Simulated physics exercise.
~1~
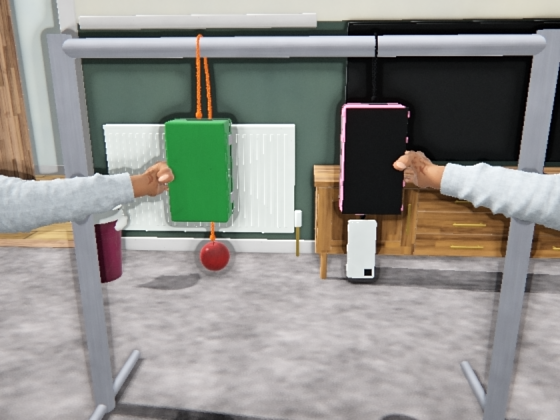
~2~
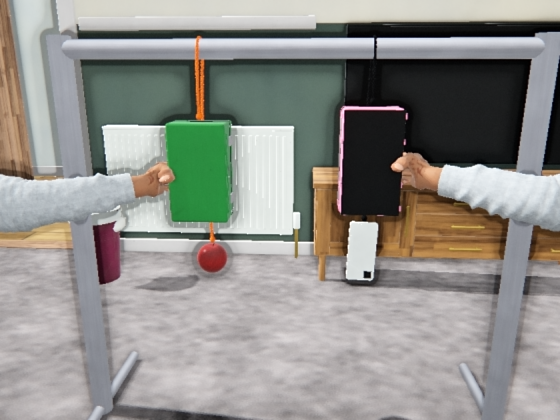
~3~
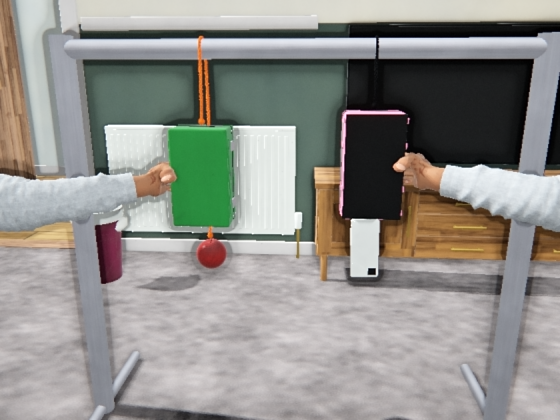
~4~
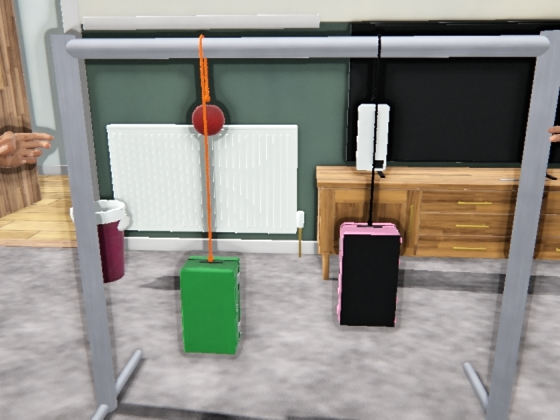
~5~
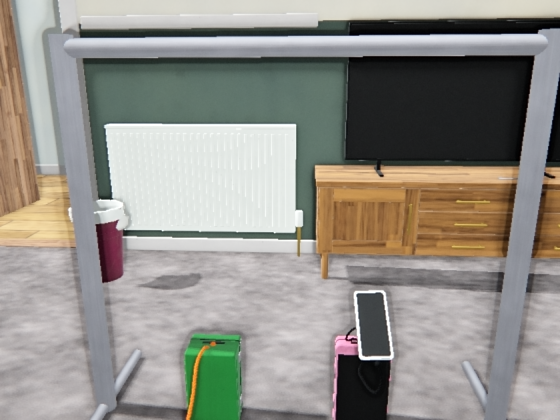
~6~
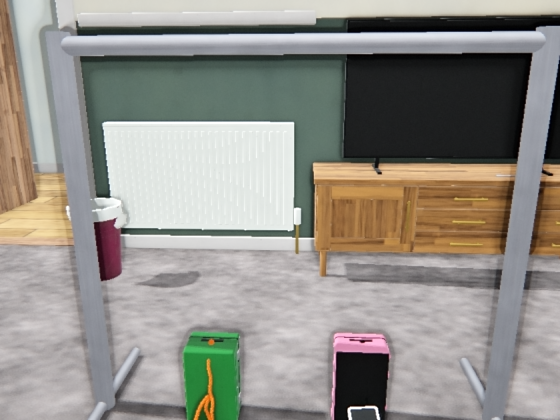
A green case and a pink and black case plunged to the floor once two hands let go, pulling a red ball and a white phone up toward the bar before the ropes slipped off, leaving both cases standing on the carpet.
